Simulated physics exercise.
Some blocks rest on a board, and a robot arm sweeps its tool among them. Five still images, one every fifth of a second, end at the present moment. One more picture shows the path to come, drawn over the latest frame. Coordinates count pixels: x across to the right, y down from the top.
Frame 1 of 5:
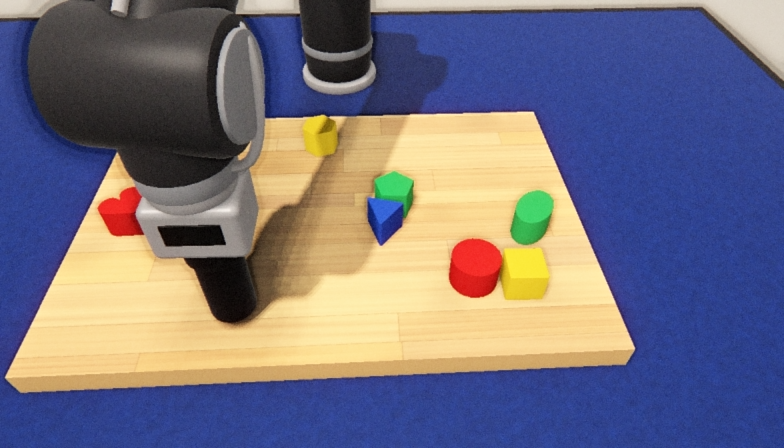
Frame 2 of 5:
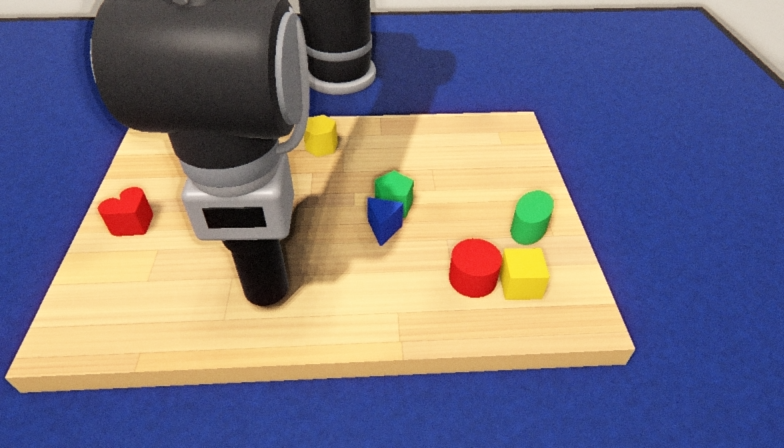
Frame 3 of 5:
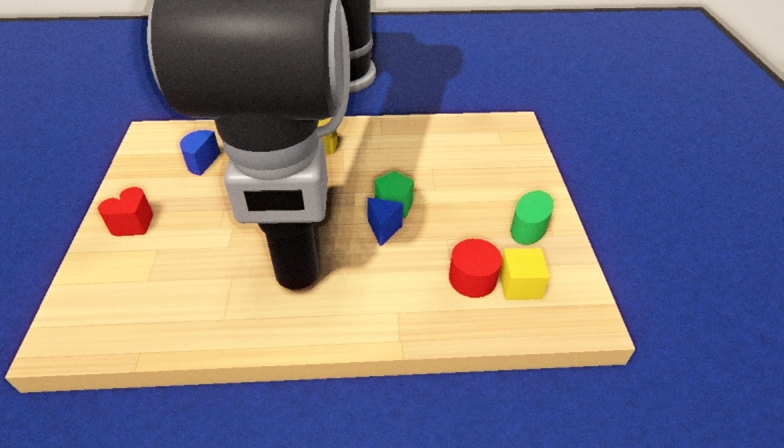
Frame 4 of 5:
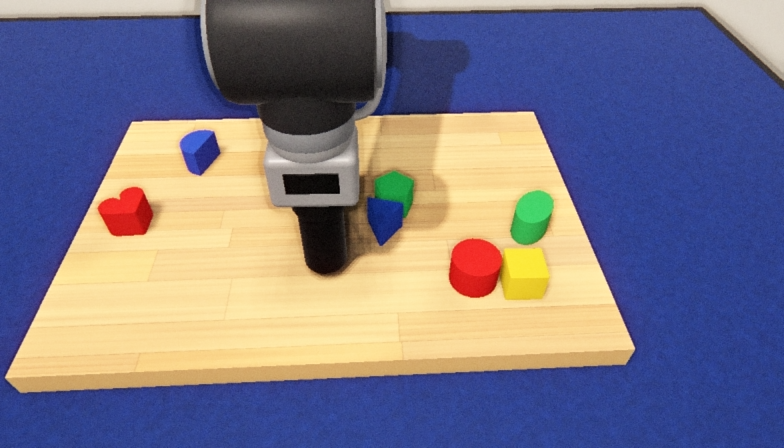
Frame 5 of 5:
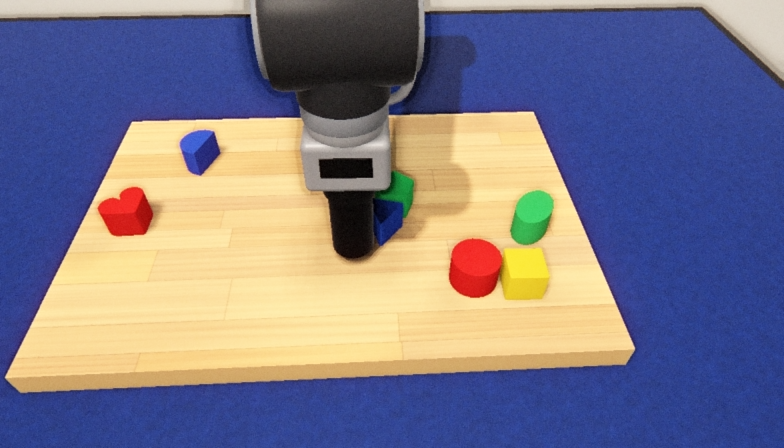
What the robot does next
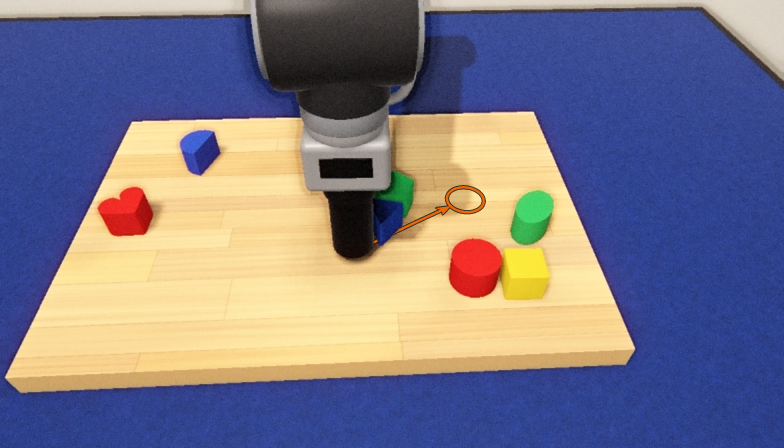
A black and grey robot arm reaches over a pale wooden board on a blue surface, seen from above at a fixed angle. A red heart and a blue block sit at left, a yellow block at the back, green and blue blocks near the middle, and green, red and yellow blocks at right. The arm glides steadily right and slightly back, bringing its black tool beside the middle pair, while the blocks stay still.
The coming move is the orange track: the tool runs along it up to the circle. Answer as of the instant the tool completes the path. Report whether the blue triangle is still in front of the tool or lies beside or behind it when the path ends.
It comes off the tool's front.
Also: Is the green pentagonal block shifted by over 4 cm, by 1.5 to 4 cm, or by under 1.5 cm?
Covers 1.5 to 4 cm.
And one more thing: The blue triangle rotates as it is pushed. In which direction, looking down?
From overhead, the rotation is counterclockwise.
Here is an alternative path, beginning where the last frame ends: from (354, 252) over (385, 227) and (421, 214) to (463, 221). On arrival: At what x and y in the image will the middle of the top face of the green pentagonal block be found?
At pixel (404, 165).
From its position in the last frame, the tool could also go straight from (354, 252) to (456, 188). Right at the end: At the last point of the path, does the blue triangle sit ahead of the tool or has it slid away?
Carried ahead at the end.
The line goes in a line from (354, 252) to (465, 199).
On the path given first. One third of the way, tool (394, 224); blue triangle (410, 192), turned 45° anticlockwise; green pentagonal block (399, 174), turned 30° anticlockwise.
Two thirds of the way, tool (432, 207); blue triangle (441, 174), turned 60° anticlockwise; green pentagonal block (399, 173), turned 35° anticlockwise.
At the end, tool (466, 191); blue triangle (451, 161), turned 95° anticlockwise; green pentagonal block (399, 173), turned 35° anticlockwise; green elliptical block unmoved.
